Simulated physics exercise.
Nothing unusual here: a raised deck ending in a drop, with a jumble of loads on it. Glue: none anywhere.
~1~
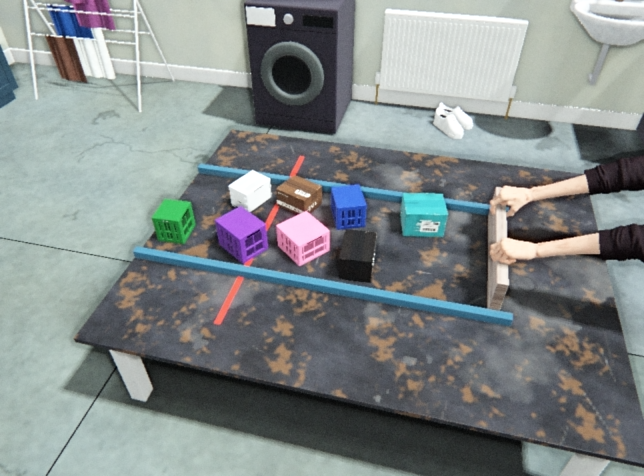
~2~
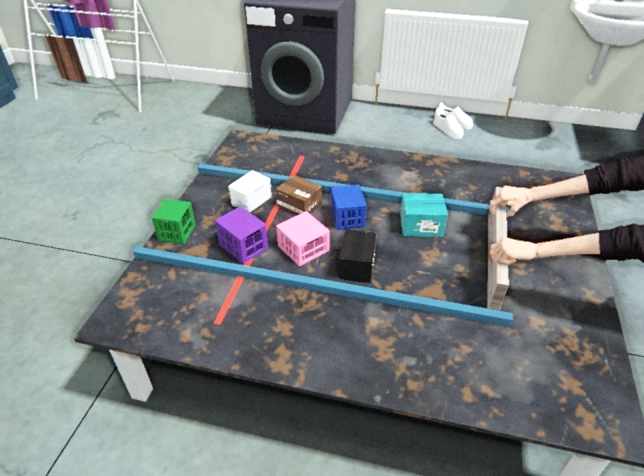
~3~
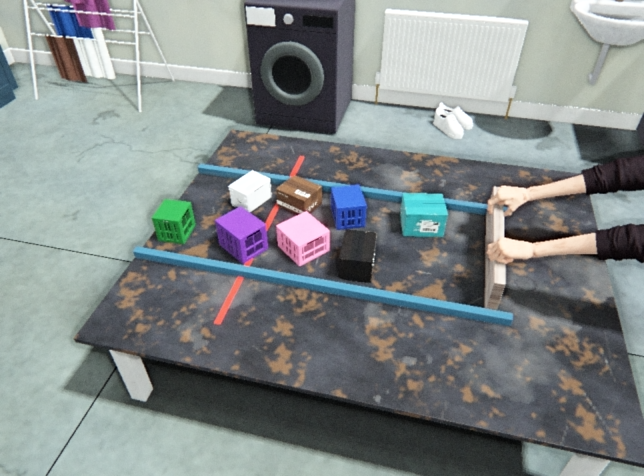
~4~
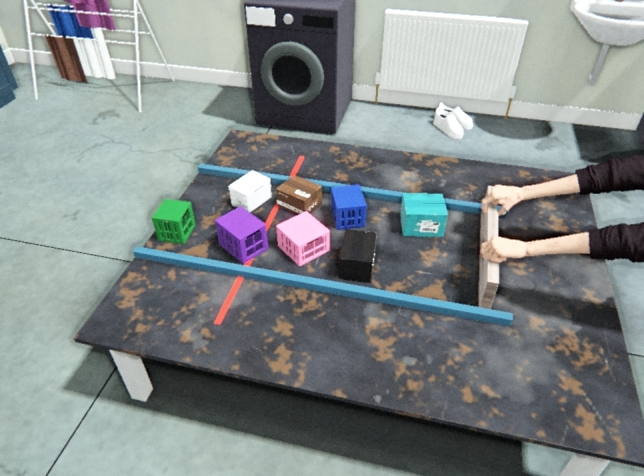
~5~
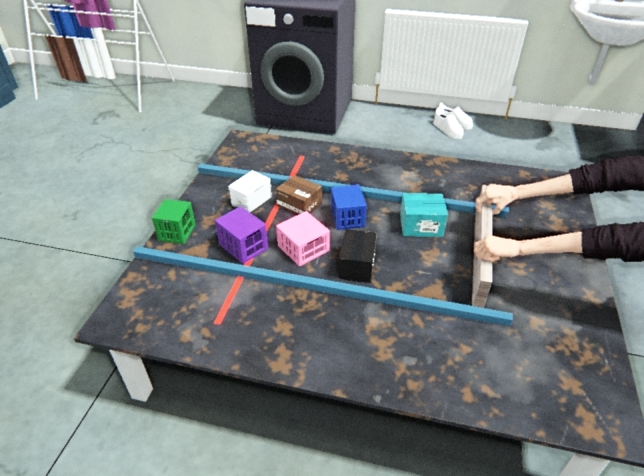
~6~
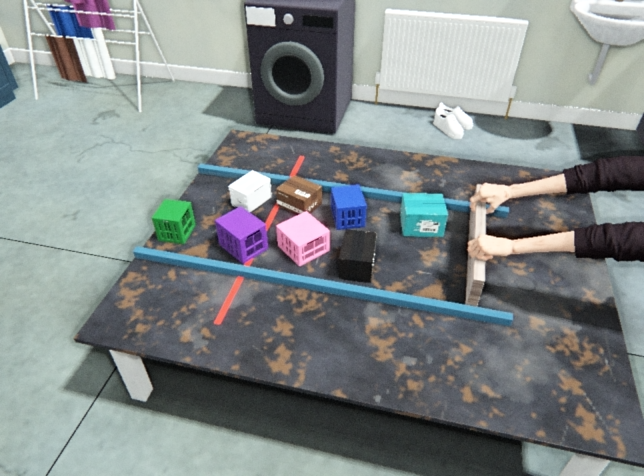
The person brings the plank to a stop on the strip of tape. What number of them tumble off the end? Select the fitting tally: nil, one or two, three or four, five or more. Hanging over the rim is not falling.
Looks to me like the count going over is a one or a two.
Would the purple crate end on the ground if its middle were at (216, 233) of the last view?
Put there, it simply holds its spot.
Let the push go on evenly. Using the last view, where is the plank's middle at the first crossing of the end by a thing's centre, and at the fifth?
It sits around (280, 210) and after that around (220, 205).
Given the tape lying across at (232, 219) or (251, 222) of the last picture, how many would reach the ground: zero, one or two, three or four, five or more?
One after the other, that's 3 or 4 for the first and either one or two for the second.
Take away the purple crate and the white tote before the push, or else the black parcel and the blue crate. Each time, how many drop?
The counts: 0 and 0.
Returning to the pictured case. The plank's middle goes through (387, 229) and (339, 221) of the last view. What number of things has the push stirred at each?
Counts: 2 / 7.
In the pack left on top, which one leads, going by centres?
Green crate.
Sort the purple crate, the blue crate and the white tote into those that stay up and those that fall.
Purple crate: Still aboard; blue crate: Still aboard; white tote: Gone.
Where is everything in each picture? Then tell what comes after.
Green crate (174, 221); white tote (251, 192); purple crate (242, 235); plank (497, 246); tape (267, 225), in the first picture.
White tote (251, 192); pink crate (303, 238), in the second picture.
Purple crate (242, 235); black parcel (358, 256), in the third picture.
Green crate (174, 222); plank (489, 245), in the fourth picture.
White tote (251, 192); brown parcel (299, 196), in the fifth picture.
Green crate (174, 222); white tote (251, 192); purple crate (242, 235); plank (476, 243); tape (267, 225), in the sixth picture.
Early on, none off yet; green crate at rest near (174, 222); white tote at rest near (251, 192); purple crate at rest near (242, 235).
Finally, the number that fall off is one or two; lost, white tote.
